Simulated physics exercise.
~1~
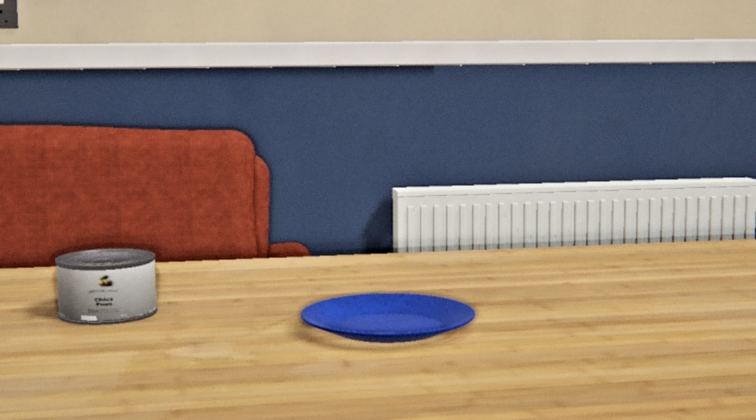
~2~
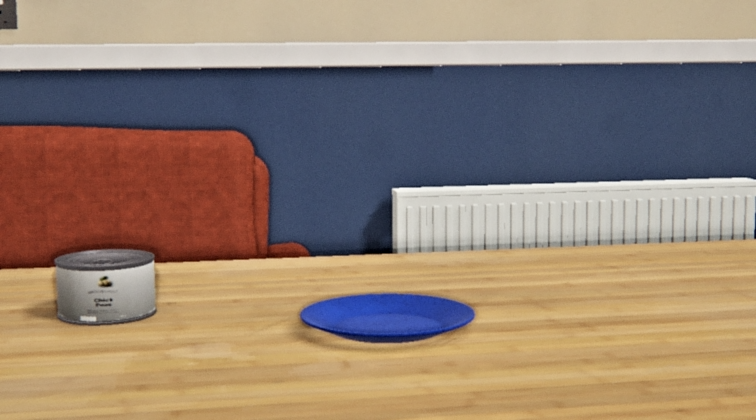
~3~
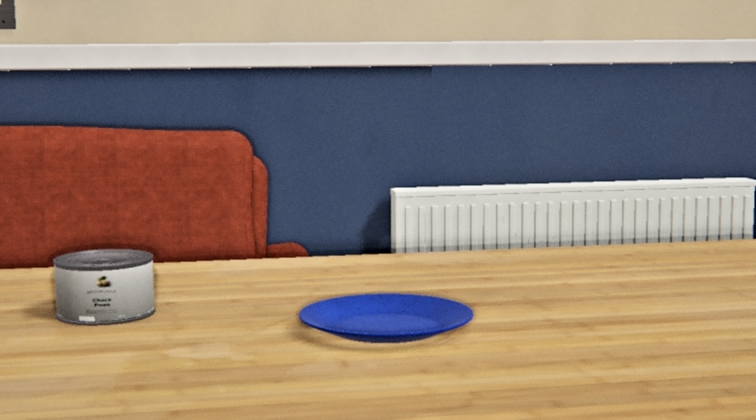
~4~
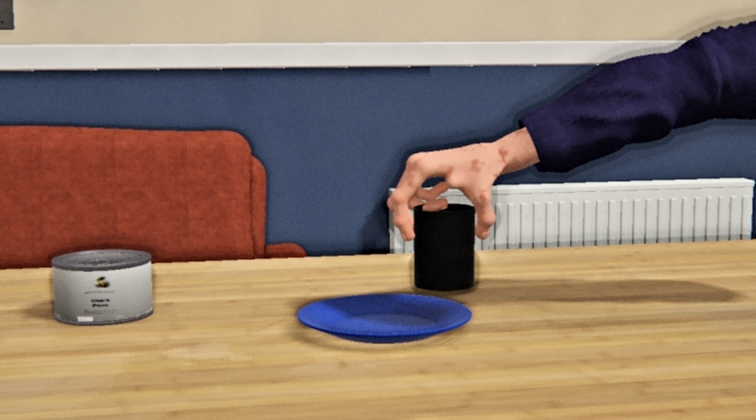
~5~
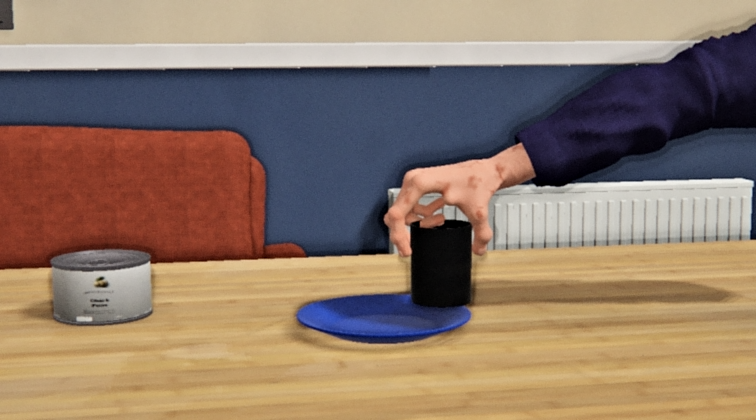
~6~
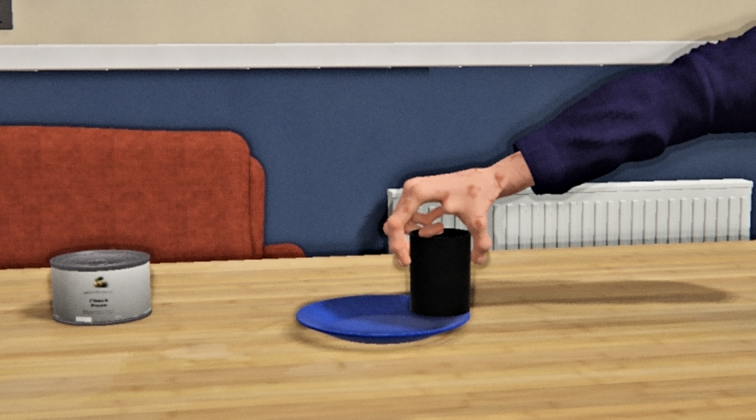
At the start, a white tub and a blue plate sit on a wooden table, and nothing moves. Then a hand in a dark blue sleeve reaches in from the right, gripping a black cup from above. It lowers the cup onto the right side of the plate and keeps hold of it.
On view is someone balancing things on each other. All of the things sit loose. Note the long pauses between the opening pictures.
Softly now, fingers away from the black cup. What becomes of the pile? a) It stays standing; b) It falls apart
It stays standing.
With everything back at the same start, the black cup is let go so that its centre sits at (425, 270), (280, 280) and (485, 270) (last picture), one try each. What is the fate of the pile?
The pile does not fall at first, goes down second and goes down third.
Then, 0.20 s later than the last frame, all is still.
Then, 0.50 s later than the last frame, black cup resting near (440, 272).
When it is over, all 3 as before. End places, in pixels of the last picture, black cup near (440, 272). The pile holds.
